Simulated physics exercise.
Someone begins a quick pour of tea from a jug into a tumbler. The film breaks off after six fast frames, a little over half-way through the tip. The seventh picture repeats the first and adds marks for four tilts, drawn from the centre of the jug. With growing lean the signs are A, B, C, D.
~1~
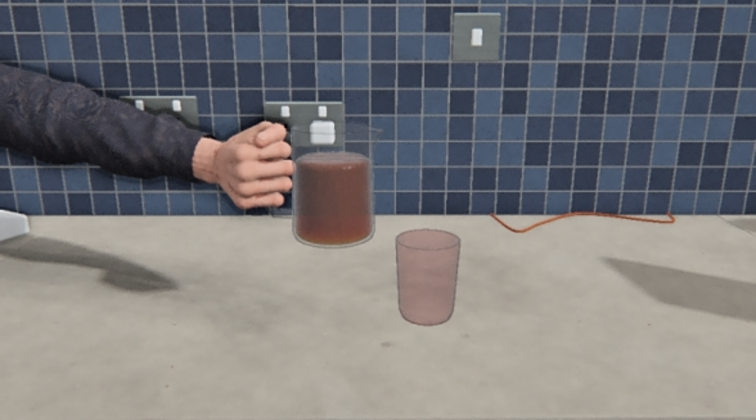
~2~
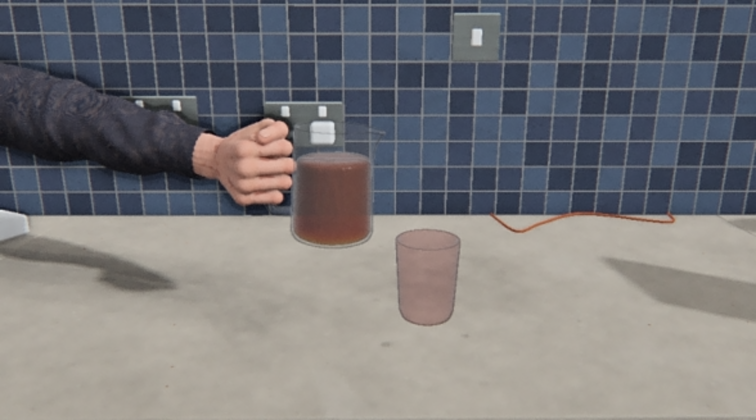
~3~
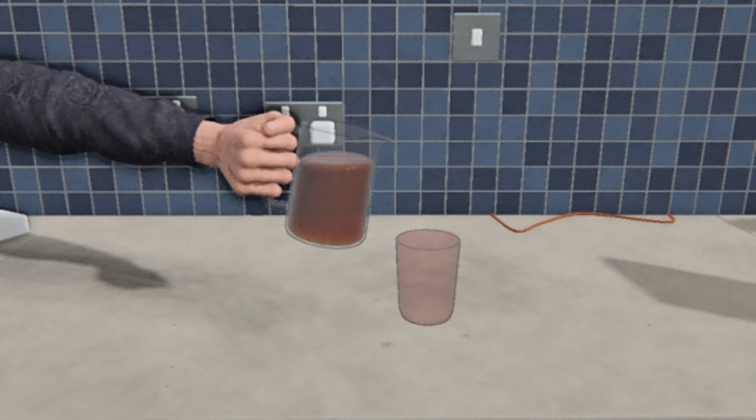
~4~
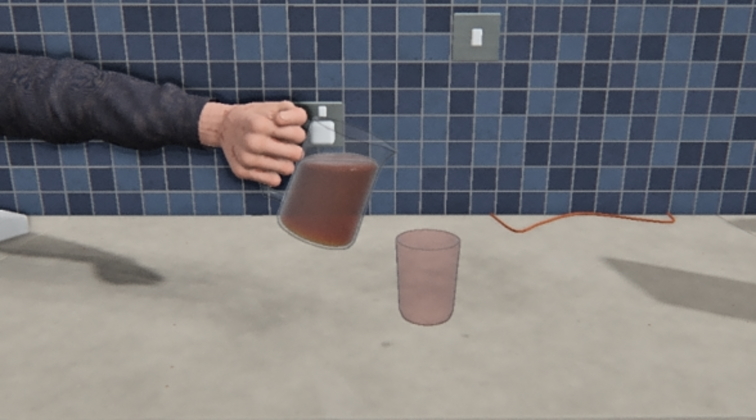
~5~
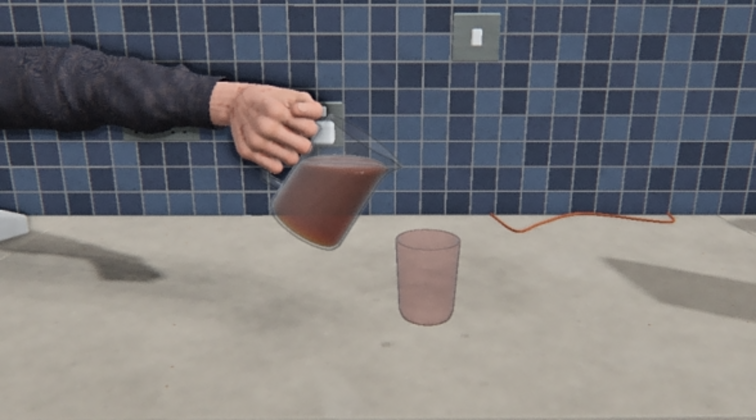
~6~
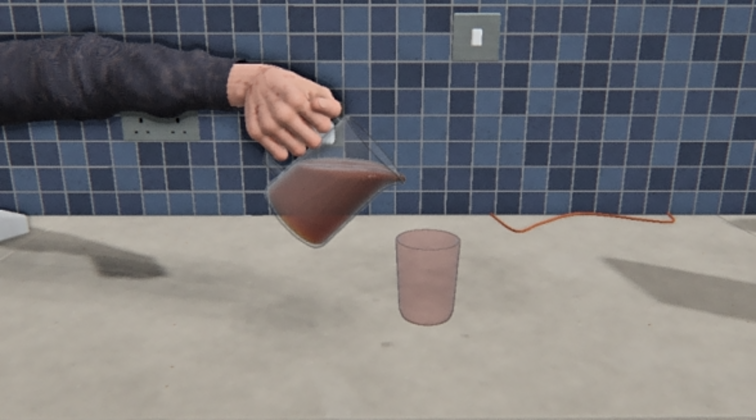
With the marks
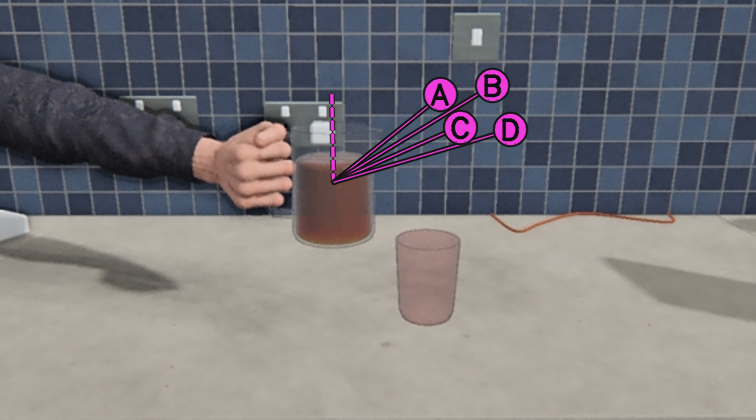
A pale grey counter runs before a wall of blue mosaic tiles with sockets and a switch, seen from the front by a still camera. A hand in a dark sleeve holds a clear jug of reddish-brown tea at left, near an empty-looking pinkish tumbler and a thin orange cord. The hand rises slightly and tilts the jug rightward, slowly then faster, the tea shifting toward its lip.
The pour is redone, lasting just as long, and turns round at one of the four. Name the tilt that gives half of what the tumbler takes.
Take C.
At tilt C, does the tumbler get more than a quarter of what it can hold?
Yes.
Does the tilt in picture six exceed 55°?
No.
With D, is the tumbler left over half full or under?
Over.
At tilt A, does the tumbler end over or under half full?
Under half.
On the marked copy, A at (428, 106); B at (478, 94); C at (444, 133); D at (494, 134).
Choosing A, the tumbler ends with about 16 % of what it can hold.
Choosing B, the tumbler ends with about 31 % of what it can hold.
Choosing C, the tumbler ends with about 51 % of what it can hold.
Choosing D, the tumbler ends with about 74 % of what it can hold.
